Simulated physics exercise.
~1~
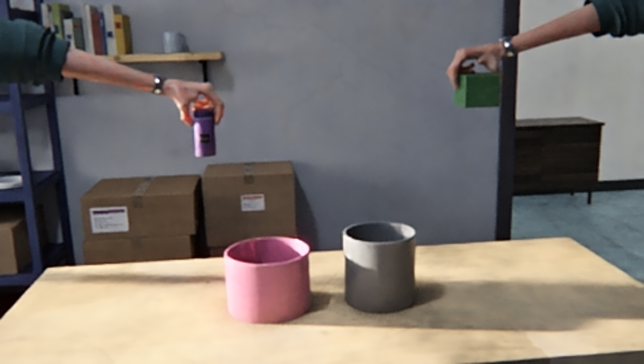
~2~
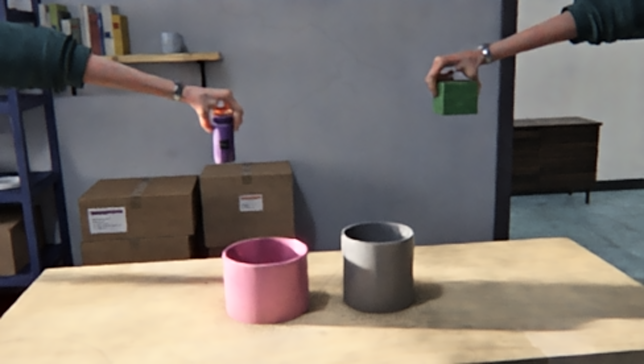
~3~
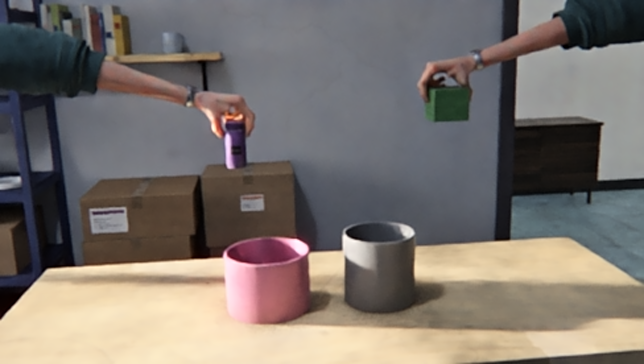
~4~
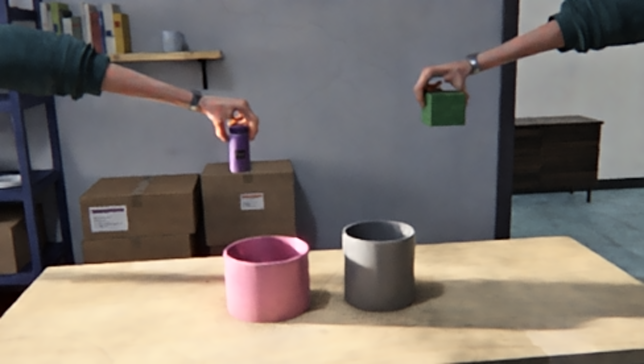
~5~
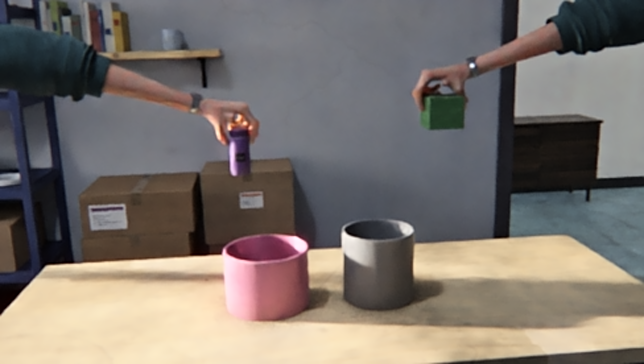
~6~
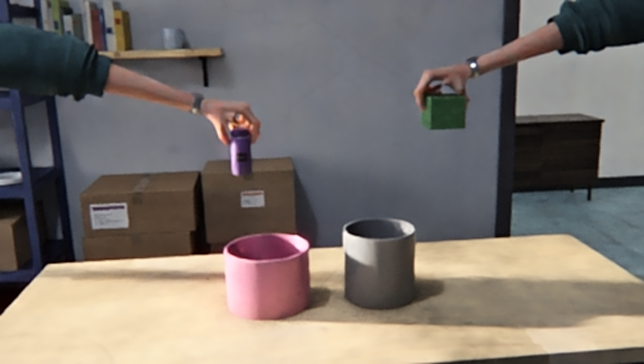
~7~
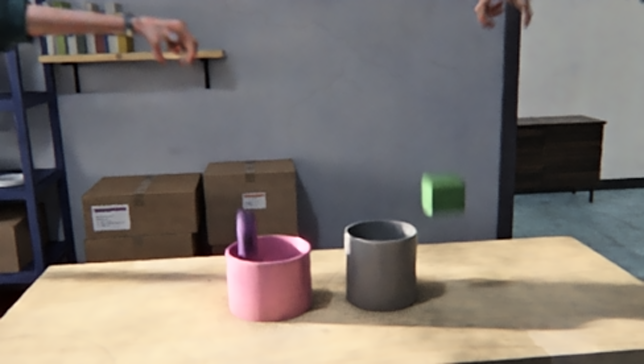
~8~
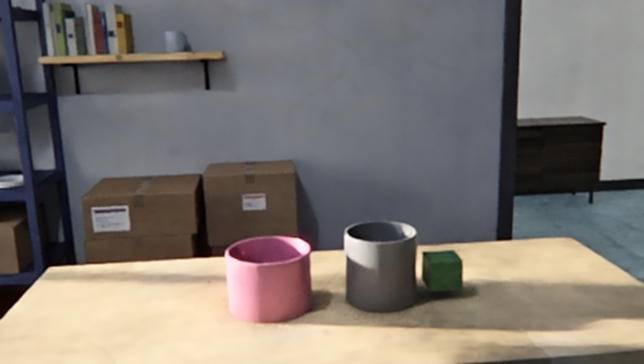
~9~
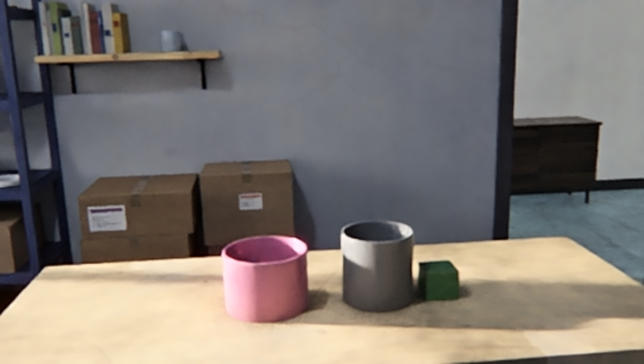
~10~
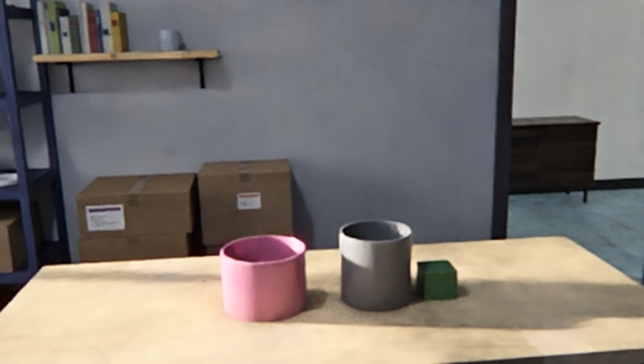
Two hands held a purple canister and a green block above a pink container and a gray one, moved them inward, paused, then let go; the canister dropped into the pink container, while the block missed and ended up on the table beside the gray one.
